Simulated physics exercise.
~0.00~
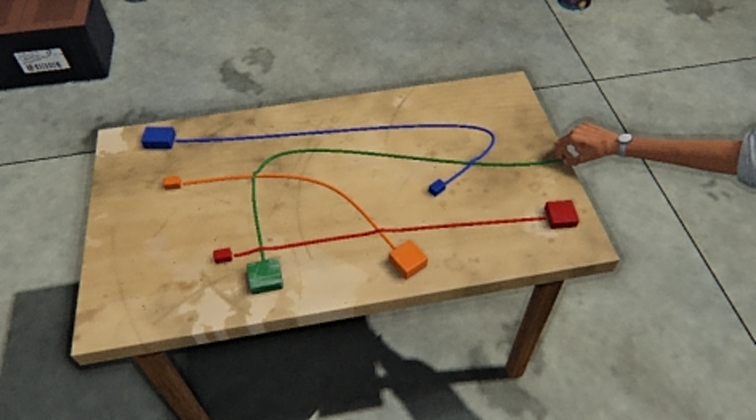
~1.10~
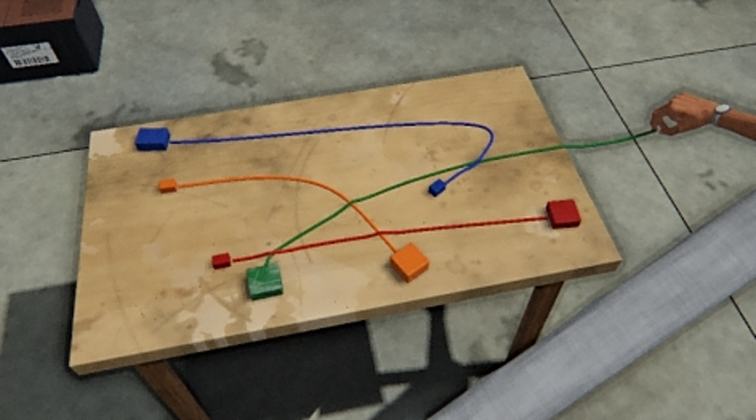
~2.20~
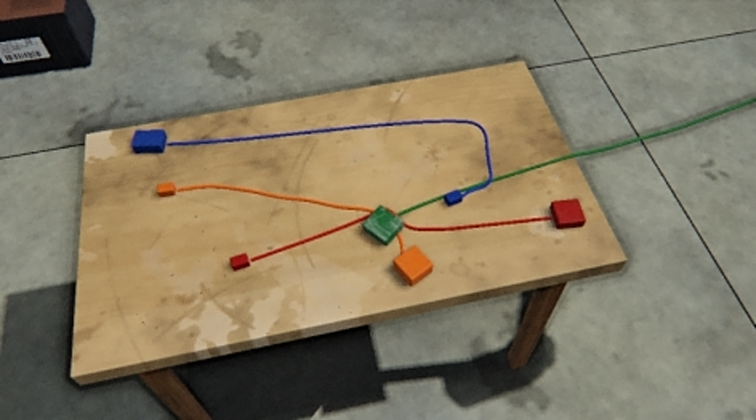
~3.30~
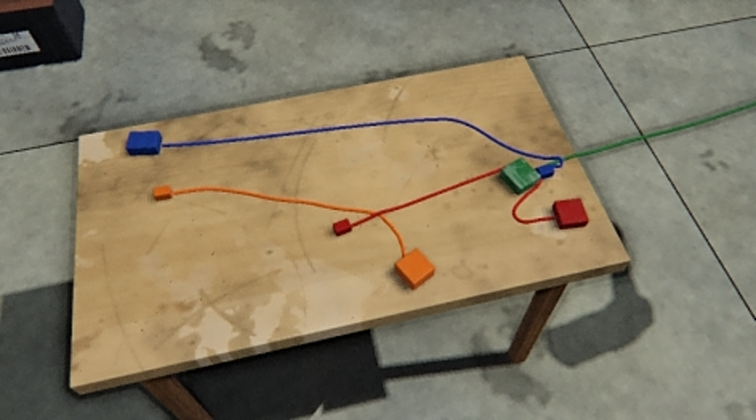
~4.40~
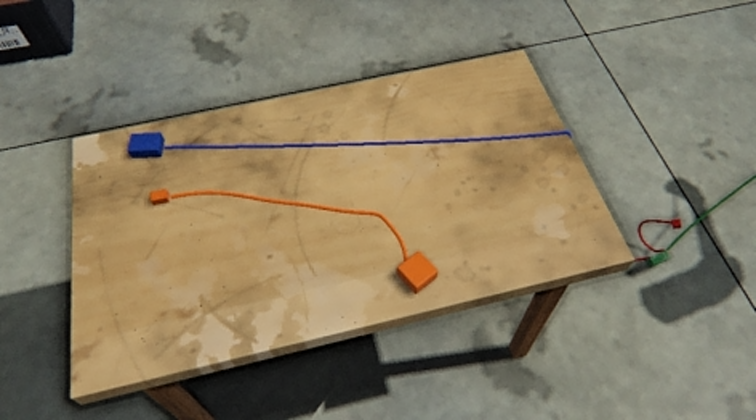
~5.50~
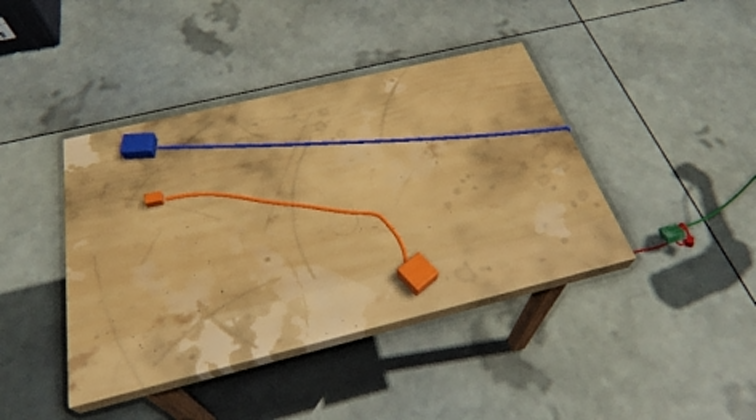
A hand pulled the green cord off to the right, dragging its green block across the table, where it caught the red and blue cords and went over the edge with the red pieces, leaving the orange cord and blue block on top.
